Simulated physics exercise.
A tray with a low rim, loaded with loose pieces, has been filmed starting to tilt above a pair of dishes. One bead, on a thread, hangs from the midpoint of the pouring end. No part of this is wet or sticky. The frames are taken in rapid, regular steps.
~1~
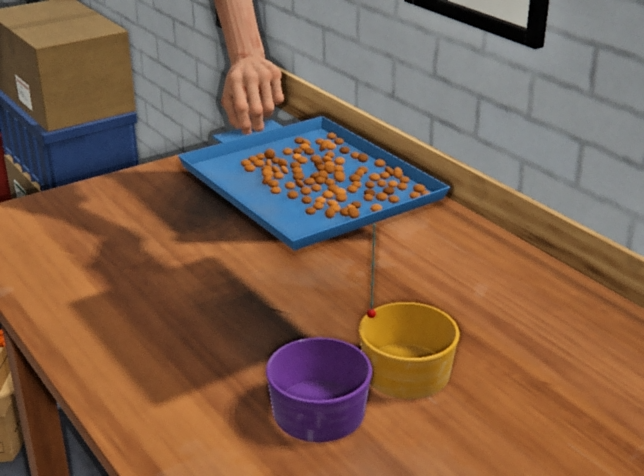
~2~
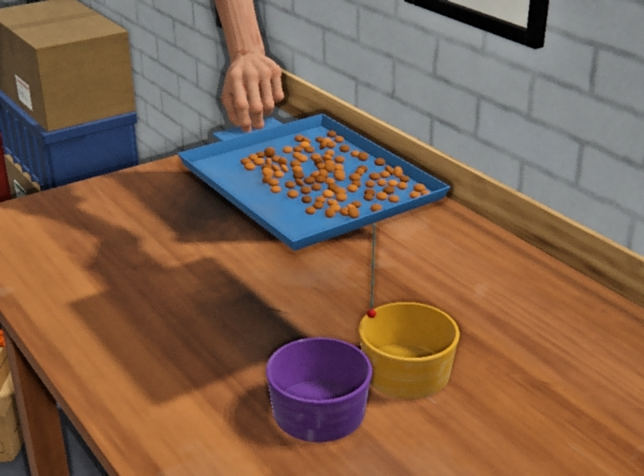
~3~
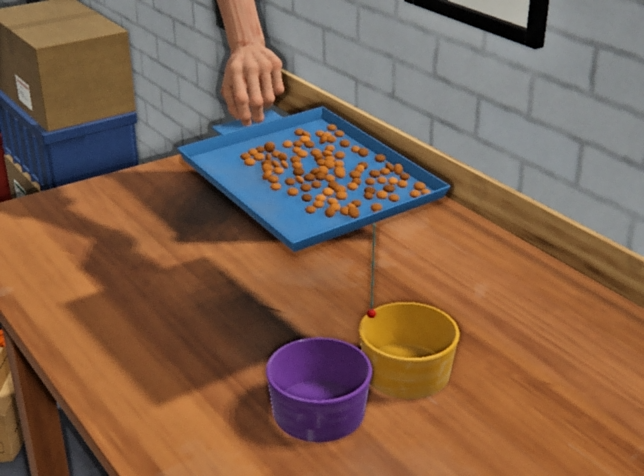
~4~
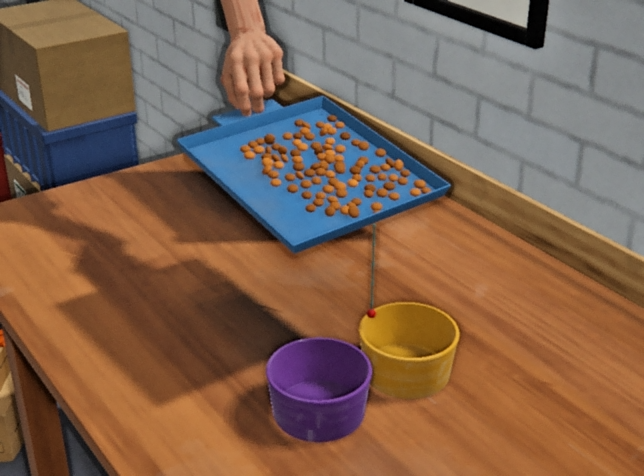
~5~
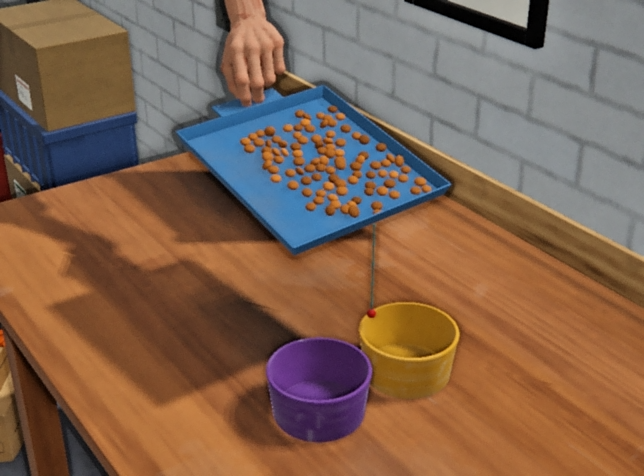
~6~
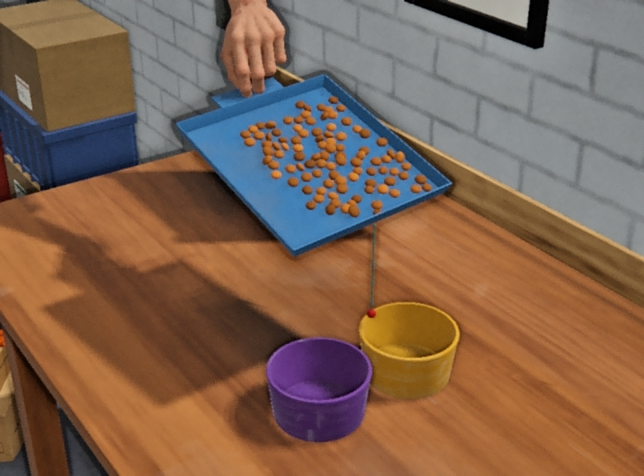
At a wooden table, a hand slowly tilts a blue tray of brown pieces above two bowls.
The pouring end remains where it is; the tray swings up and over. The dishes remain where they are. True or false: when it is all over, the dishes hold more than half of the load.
True.
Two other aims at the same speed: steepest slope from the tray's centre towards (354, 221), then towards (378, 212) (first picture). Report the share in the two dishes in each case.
Somewhere close to 90 % the first time, 70 % the second.
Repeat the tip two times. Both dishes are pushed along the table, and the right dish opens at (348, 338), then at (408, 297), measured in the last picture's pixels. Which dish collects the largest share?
The one at right the first time, the one at left the second.
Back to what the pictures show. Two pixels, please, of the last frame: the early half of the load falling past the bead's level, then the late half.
The first part at (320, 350); the rest at (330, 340).
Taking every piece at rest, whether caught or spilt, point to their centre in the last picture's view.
(327, 402).
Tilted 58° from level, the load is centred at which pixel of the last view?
Roughly (344, 216).
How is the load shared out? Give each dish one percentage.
Out of every hundred, close to 80 go left and close to 20 go right.
Shortly afterwards, tray tipped steeply; all but a few on the tray; only a few in the left dish; a little in the air.
Next, tray tipped right over; a little on the tray; near half in the left dish; a little in the right dish; a little outside both; near a quarter in the air.
Some moments later, tray tipped past a quarter turn; the bulk in the left dish; a little in the right dish; a little outside both.
In the end, tray tipped past a quarter turn; the bulk in the left dish; a little in the right dish; a little outside both.
